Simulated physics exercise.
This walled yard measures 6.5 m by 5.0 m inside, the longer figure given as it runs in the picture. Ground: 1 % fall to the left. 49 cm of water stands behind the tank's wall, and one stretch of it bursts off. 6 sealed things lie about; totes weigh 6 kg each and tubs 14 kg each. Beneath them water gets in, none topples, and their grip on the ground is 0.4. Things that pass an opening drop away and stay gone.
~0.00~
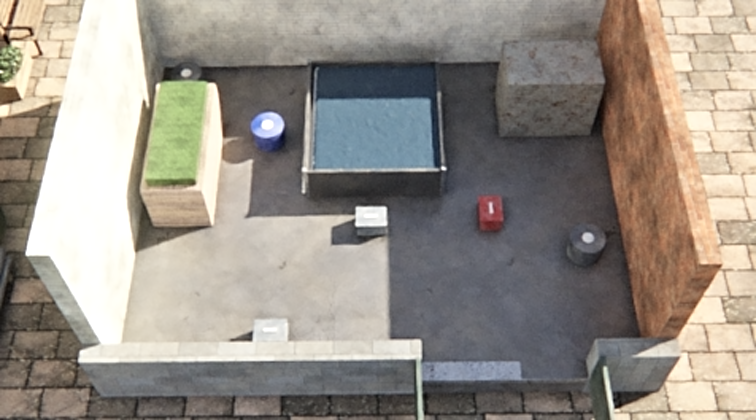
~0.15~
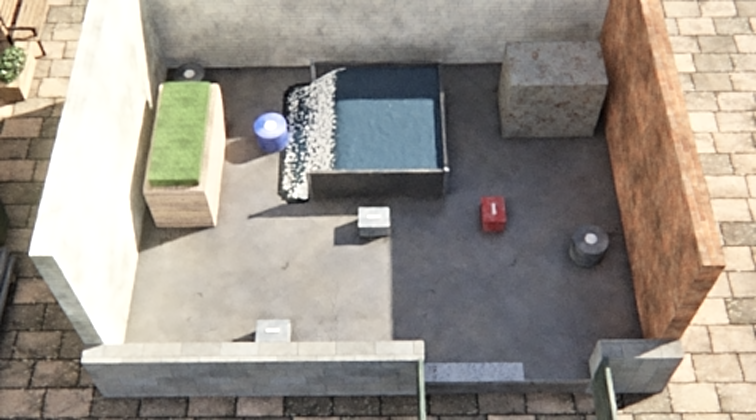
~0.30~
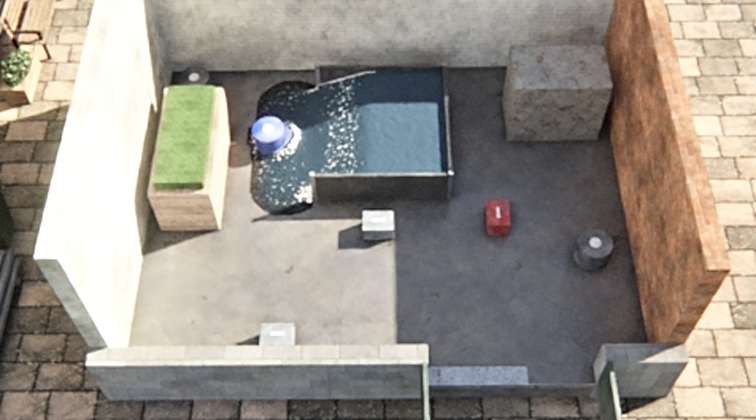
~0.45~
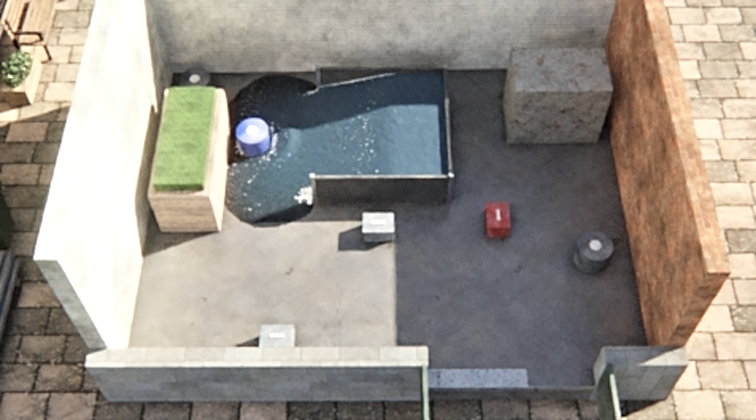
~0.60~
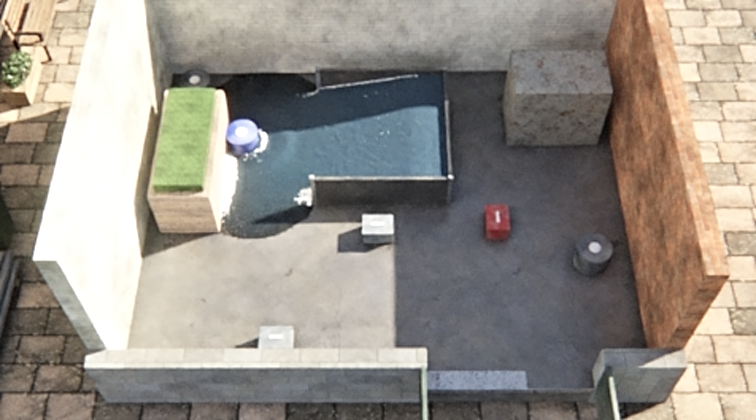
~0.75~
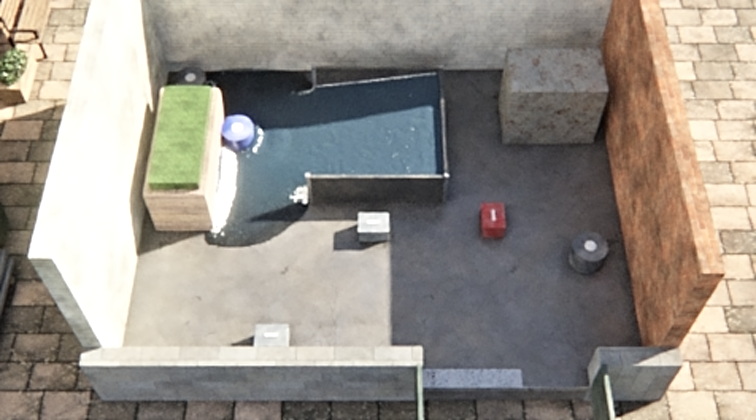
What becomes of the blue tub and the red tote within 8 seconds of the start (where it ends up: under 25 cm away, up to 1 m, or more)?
At the end, the blue tub glides a long stretch; the red tote barely stirs.
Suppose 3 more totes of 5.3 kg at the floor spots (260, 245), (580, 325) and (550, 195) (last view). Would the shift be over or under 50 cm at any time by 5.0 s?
Well, in that order it's higher, lower and lower.
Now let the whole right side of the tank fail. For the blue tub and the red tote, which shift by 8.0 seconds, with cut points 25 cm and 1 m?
The blue tub remains where it was; the red tote is swept a long way.
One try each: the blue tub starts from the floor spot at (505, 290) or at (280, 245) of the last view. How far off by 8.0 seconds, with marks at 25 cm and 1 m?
Try one: It hardly moves. Try two: It shifts somewhat.
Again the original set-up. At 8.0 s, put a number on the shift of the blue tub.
Roughly 350 cm.
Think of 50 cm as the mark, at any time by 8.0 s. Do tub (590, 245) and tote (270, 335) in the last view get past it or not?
Within the limit, then beyond the limit.
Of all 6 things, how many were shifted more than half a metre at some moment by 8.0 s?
The number is 3.
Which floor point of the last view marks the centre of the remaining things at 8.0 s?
About (462, 200).
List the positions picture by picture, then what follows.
The first frame shows the blue tub at (268, 125), on the bottom; the red tote at (491, 208) rests on the ground; water covers 3.4 m2; 0 of 6 have shifted.
The second frame shows the blue tub at (271, 126) rests on the ground; the red tote at (494, 209), on the bottom; water covers 4.3 m2; 0 of 6 have shifted.
The third frame shows the blue tub at (268, 129), on the bottom, 9 cm from its start; the red tote at (498, 213), on the bottom; water covers 5.2 m2; 1 of 6 have shifted.
The fourth frame shows the blue tub at (252, 131) rests on the ground, 32 cm from its start; the red tote at (498, 215) rests on the ground; 6.4 m2 under water; 1 of 6 have shifted.
The fifth frame shows the blue tub at (242, 132) rests on the ground, 48 cm from its start; the red tote at (498, 217) rests on the ground; 7.3 m2 under water; 1 of 6 have shifted.
The sixth frame shows the blue tub at (237, 128) floats, 48 cm from its start; the red tote at (494, 215) rests on the ground; water covers 7.9 m2; 1 of 6 have shifted.
After 1.6 s the blue tub is near (250, 112), 0.3 m from its start, afloat; the red tote is near (494, 215), 0.0 m from its start, aground; 0 of 6 are out; 2 afloat.
After 3.6 s the blue tub is near (340, 64), 1.5 m from its start, afloat; the red tote is near (494, 215), 0.0 m from its start, aground; 0 of 6 are out; 3 afloat.
After 5.6 s the blue tub is near (513, 73), 3.6 m from its start, aground; the red tote is near (494, 215), 0.0 m from its start, aground; 0 of 6 are out; 0 afloat.
After 8.0 s the blue tub is near (516, 73), 3.7 m from its start, aground; the red tote is near (494, 215), 0.0 m from its start, aground; 0 of 6 are out; 0 afloat.
